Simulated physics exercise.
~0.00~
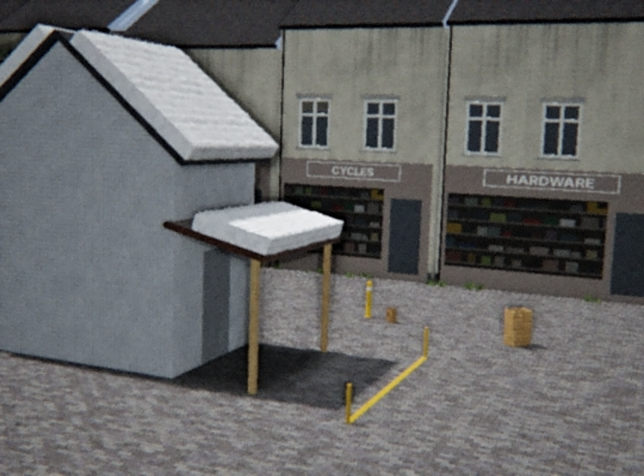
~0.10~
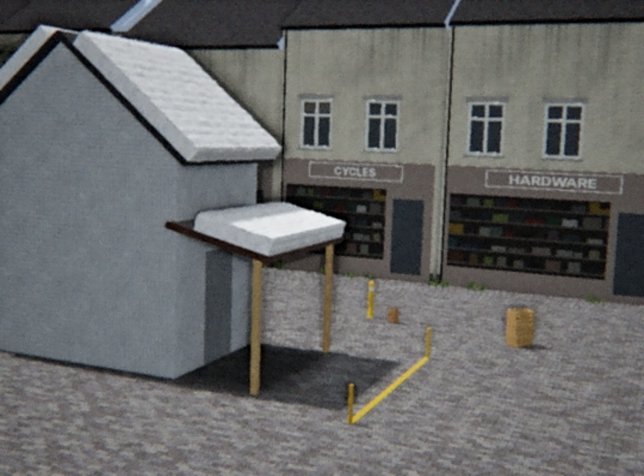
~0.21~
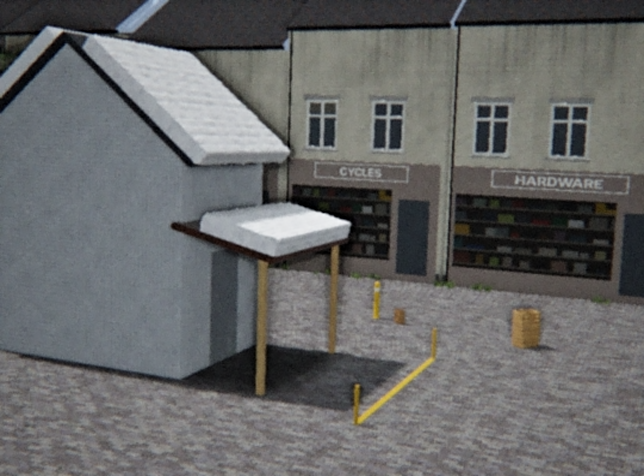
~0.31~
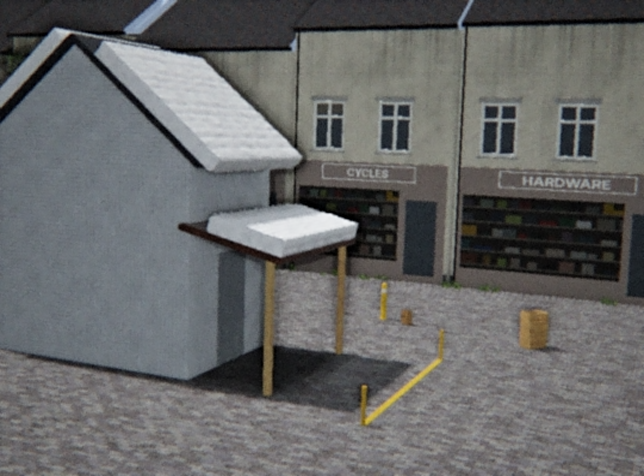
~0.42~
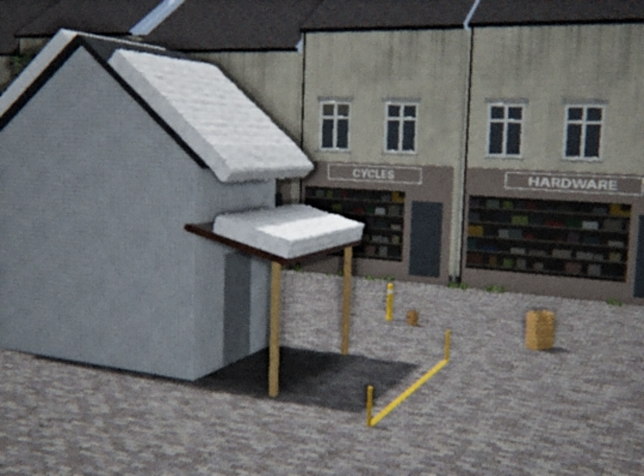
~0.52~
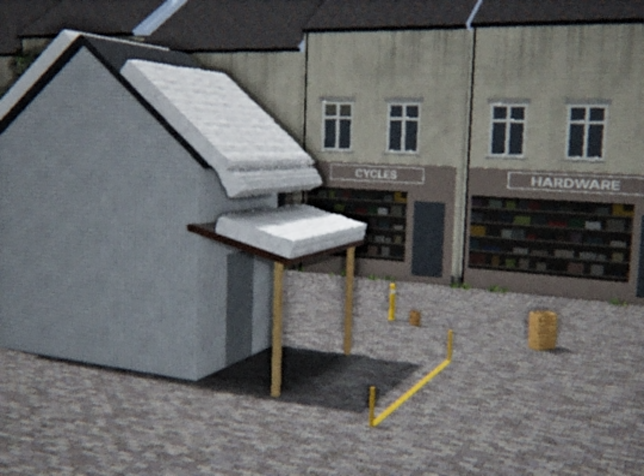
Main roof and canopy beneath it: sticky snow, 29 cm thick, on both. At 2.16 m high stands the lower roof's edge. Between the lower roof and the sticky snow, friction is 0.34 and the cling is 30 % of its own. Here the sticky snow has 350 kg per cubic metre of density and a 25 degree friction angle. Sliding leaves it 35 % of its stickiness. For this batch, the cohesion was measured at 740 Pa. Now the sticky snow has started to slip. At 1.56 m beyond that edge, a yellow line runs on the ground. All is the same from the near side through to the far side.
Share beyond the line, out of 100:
48 %.
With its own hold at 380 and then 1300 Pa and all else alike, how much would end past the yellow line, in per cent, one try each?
Result: 55 % for the first case, 35 % for the second.
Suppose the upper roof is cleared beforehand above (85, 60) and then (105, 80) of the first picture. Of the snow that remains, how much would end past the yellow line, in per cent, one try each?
It would be around 40 percent and then around 30 percent.
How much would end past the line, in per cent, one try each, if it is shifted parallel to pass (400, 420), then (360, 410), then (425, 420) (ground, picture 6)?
The three tries give 40 %, 60 % and 30 % in turn.
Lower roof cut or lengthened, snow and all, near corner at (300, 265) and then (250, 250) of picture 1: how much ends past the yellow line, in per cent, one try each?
45 %, then 50 %.
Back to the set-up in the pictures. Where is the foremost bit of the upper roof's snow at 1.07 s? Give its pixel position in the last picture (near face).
It shows up near (312, 244) in the last picture.
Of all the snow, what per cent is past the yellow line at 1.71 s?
I'd say near 25 in a hundred.
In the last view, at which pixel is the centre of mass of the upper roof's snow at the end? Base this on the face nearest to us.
Position: About (405, 393).
After 1.07 s, none is below the lower edge and 0 % is past the line.
After 1.71 s, 59 % is below the lower edge and 24 % is past the line.
After 2.36 s, 78 % is below the lower edge and 48 % is past the line.
After 3.00 s, 78 % is below the lower edge and 48 % is past the line.
After 3.10 s, at the end, 78 % is below the lower edge and 48 % is past the line.
